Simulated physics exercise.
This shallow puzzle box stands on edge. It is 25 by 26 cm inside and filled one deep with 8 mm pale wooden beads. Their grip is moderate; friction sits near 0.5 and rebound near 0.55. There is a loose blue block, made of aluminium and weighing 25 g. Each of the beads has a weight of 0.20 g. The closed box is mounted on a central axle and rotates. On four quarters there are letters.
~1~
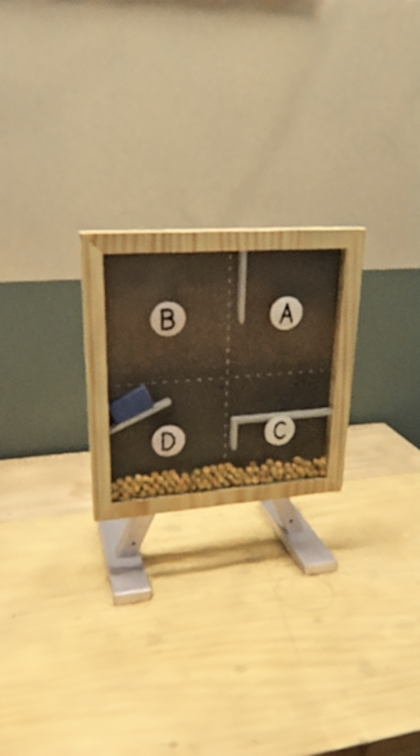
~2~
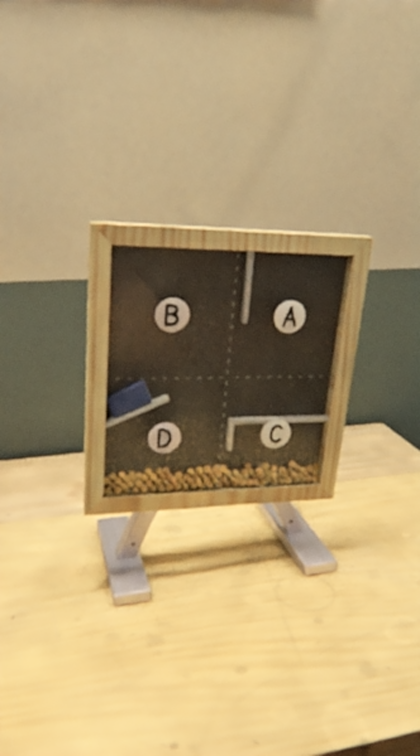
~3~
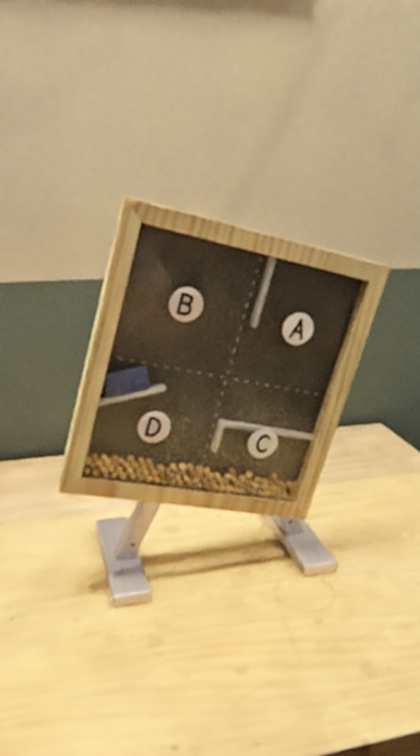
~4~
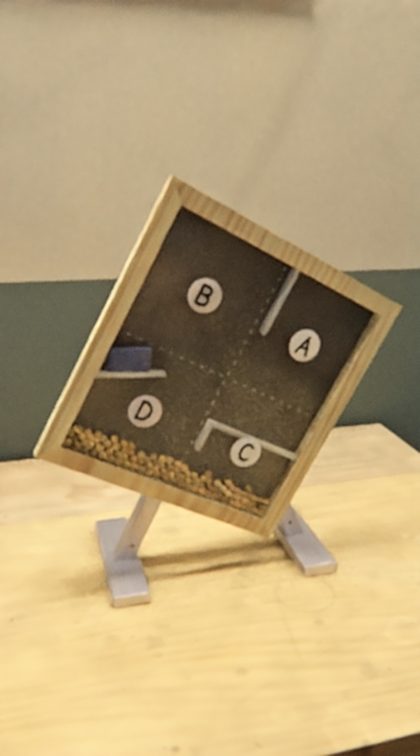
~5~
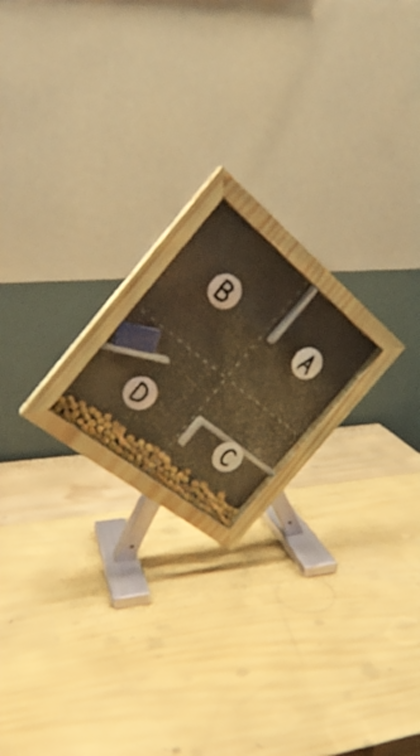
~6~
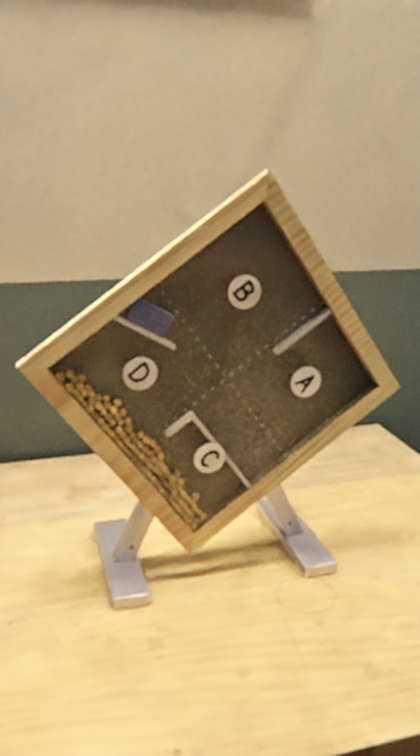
A wood-framed box on a stand turned clockwise well past a slant, its pale beads staying heaped along the lettered panel's lower-left edge while a blue block rode its ledge, tilting from leftward to rightward.
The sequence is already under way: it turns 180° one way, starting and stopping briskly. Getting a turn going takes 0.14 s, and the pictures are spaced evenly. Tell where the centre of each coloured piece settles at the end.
I would say A.
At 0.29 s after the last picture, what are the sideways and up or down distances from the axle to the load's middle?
The middle sits around 11 cm left of it and 6 cm below it.
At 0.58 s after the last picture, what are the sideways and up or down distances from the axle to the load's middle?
About 12 cm left and 4 cm above.
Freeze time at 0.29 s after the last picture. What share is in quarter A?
Roughly 0 %.
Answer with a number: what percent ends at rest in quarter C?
That comes to near 95 percent.
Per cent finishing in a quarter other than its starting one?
I'd say something like 55 percent.
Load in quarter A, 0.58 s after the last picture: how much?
Share: Close to 0 percent.
Then, 0.29 s later than the last picture, it stands 102° clockwise; the beads' middle is 11 cm left of and 6 cm below the centre; C 95 %, D 5 %; blue block in A.
Then, 0.58 s later than the last picture, it stands 151° clockwise; the beads' middle is 12 cm left of and 4 cm above the centre; C 100 %; blue block in A.
Then, 0.82 s later than the last picture, it stands 180° clockwise; the beads' middle is 8 cm left of and 9 cm above the centre; C 100 %; blue block in A.
At rest 2.1 s after the last picture, it stands 180° clockwise; A 0 %, B 5 %, C 95 %, D 0 %; blue block in A.
